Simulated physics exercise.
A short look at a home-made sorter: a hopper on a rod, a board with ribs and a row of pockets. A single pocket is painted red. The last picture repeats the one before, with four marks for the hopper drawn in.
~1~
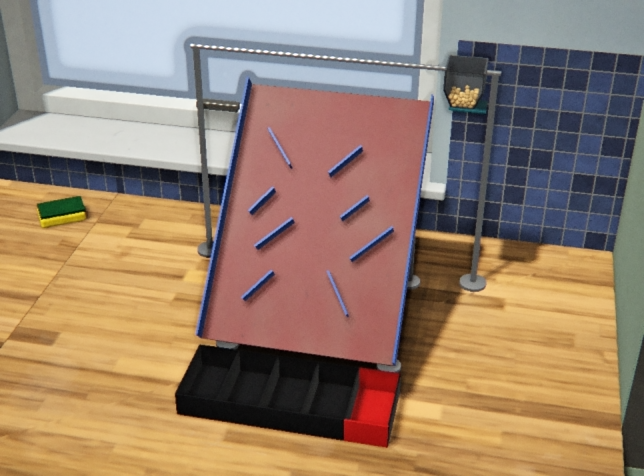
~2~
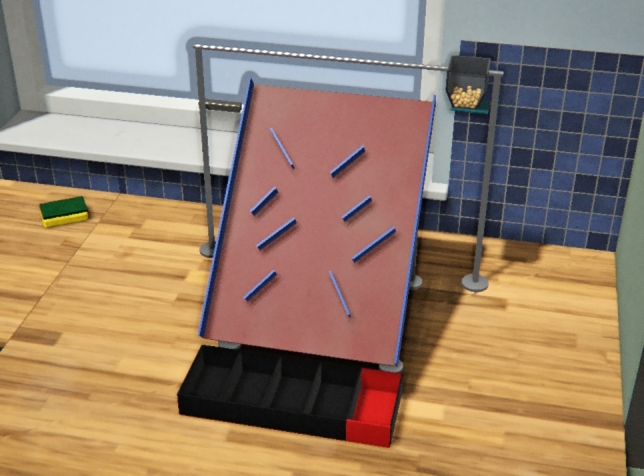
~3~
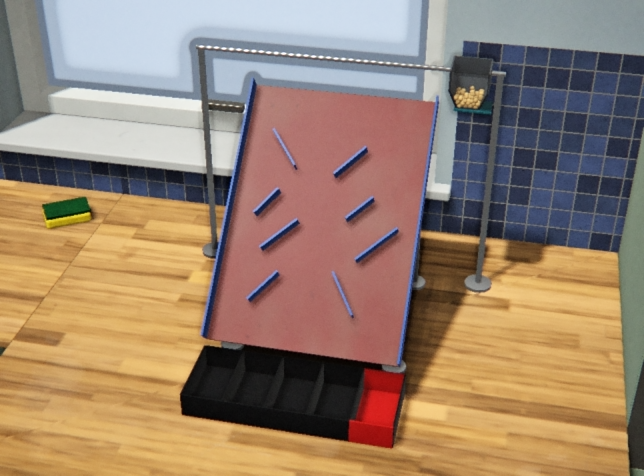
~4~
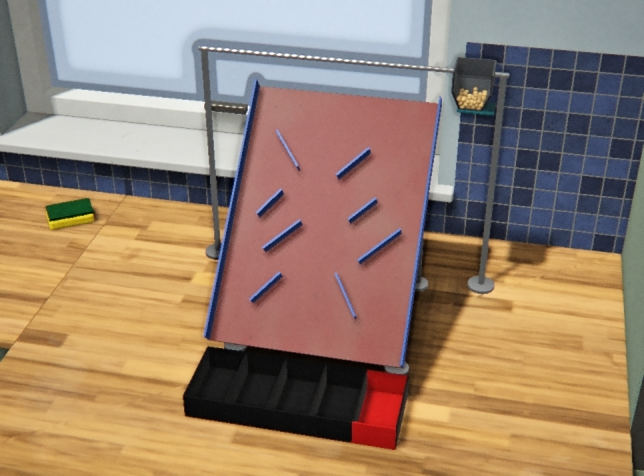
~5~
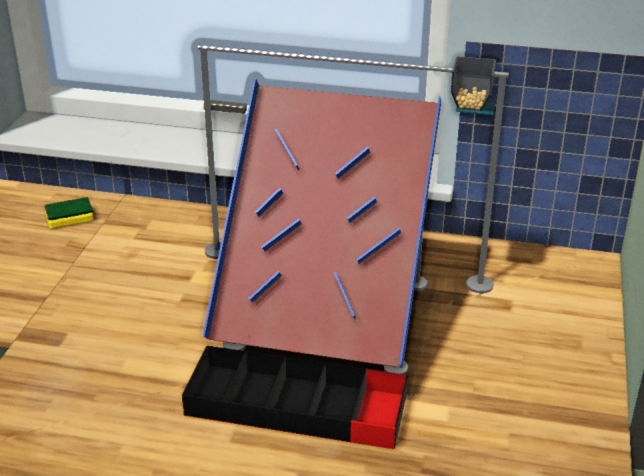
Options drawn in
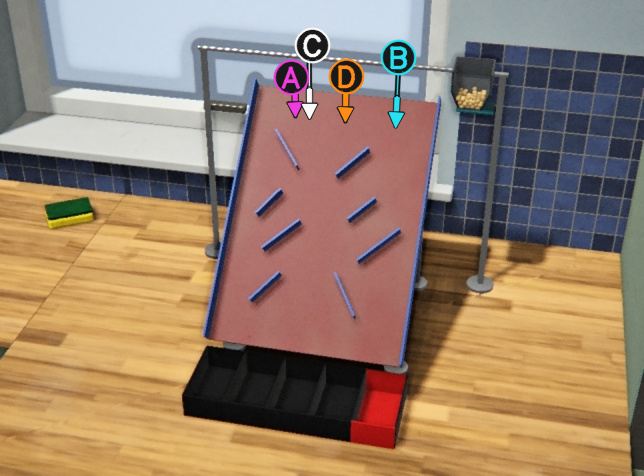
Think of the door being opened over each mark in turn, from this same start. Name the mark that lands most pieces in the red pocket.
It is B.
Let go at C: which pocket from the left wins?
The third from the left.
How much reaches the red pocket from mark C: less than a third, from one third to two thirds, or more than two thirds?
Mark C gives less than a third.
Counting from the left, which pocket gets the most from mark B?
The fifth.
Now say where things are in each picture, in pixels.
The first frame shows hopper at (464, 97), dried chickpeas, door shut.
The second frame shows ribs (271, 128) to (292, 164), (331, 173) to (364, 146), (251, 211) to (276, 187).
The third frame shows ribs (345, 218) to (373, 197), (259, 247) to (297, 219), (355, 259) to (397, 228).
The fourth frame shows ribs (250, 300) to (280, 272), (336, 273) to (355, 316).
The fifth frame shows red pocket at (373, 434), number 5 of 5 from the left.
On the marked copy, mark A meets the board at (295, 111); mark B meets the board at (395, 121); mark C meets the board at (309, 113); mark D meets the board at (345, 116).
With A, a small part in the red pocket, most in other pockets, a small part outside the box.
With B, about half in the red pocket, about half in other pockets, a stray few outside the box.
With C, a stray few in the red pocket, nearly all in other pockets, a stray few outside the box.
With D, none in the red pocket, nearly all in other pockets, a small part outside the box.
